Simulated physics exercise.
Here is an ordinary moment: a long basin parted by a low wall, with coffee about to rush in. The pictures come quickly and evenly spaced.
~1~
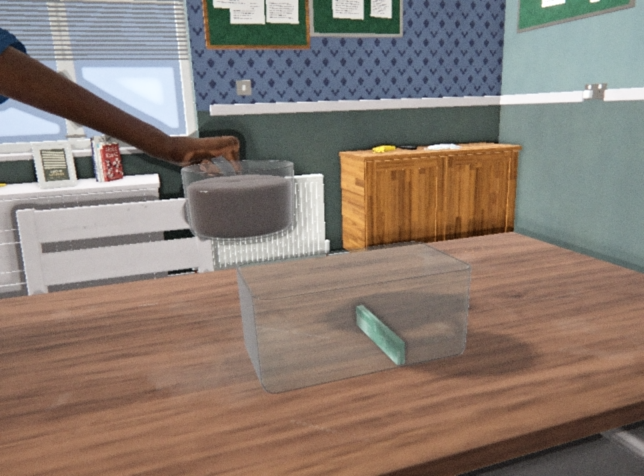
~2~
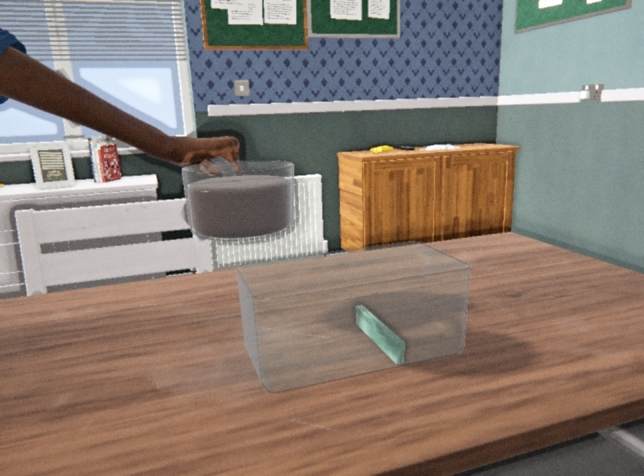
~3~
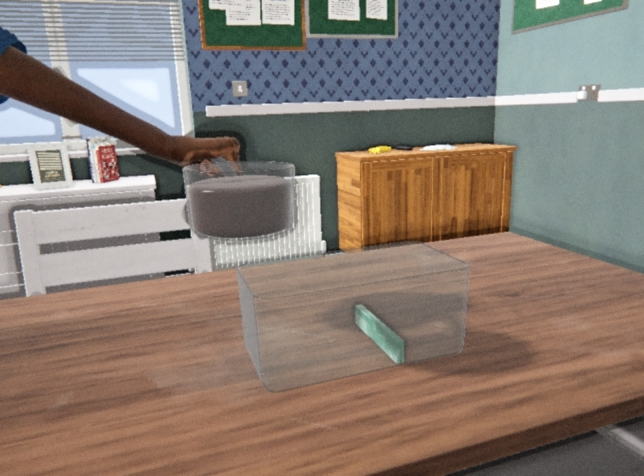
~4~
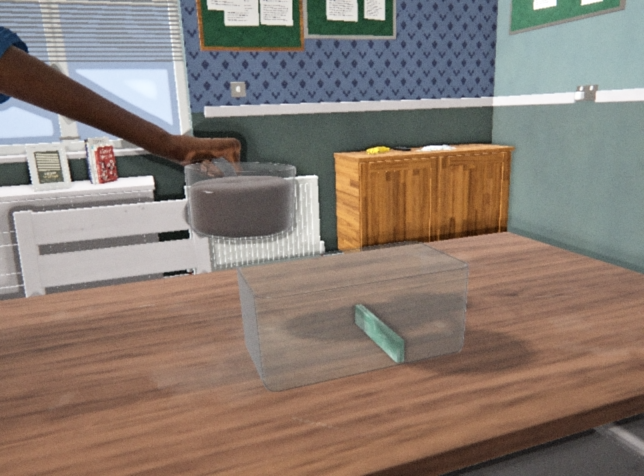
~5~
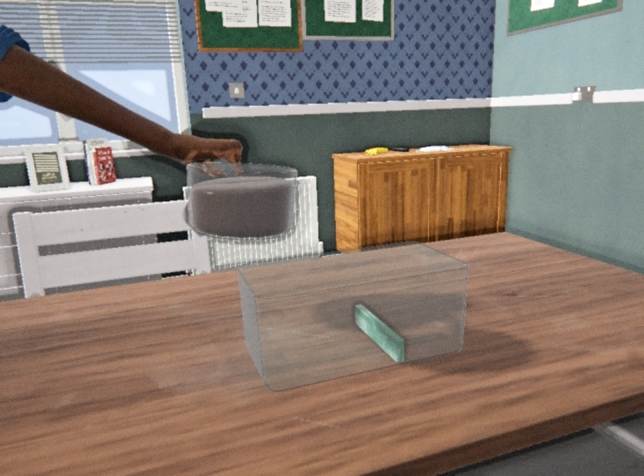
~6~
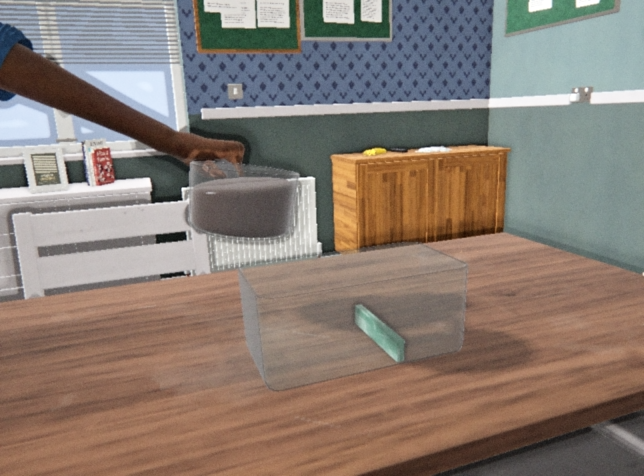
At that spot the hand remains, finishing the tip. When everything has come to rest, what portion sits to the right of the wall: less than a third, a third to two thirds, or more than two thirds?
Fails to reach a third.
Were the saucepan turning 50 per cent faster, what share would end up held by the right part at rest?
Estimate: Around 10 %.
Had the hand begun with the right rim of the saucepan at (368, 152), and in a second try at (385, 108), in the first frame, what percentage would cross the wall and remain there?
65 and 60 in a hundred.
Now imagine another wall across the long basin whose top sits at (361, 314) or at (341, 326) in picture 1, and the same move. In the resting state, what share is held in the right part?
Try 1: About 10 percent; try 2: About 55 percent.
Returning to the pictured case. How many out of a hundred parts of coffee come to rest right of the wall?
It comes to about 5 per cent.
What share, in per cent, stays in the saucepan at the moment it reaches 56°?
About 75 %.
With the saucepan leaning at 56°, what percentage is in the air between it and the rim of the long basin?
Near 20 in a hundred.
A moment on, the saucepan is tipped part way and 74 per cent is still to pour, 7 is left of the wall and 0 right of it.
Next, the saucepan is tipped on its side and 21 per cent is still to pour, 66 is left of the wall and 3 right of it.
Then the saucepan is tipped on its side and 2 per cent is still to pour, 90 is left of the wall and 6 right of it.
Later the saucepan is tipped on its side and 0 per cent is still to pour, 94 is left of the wall and 6 right of it.
In the end 94 per cent lies left of the wall, 6 right of it and 0 outside.
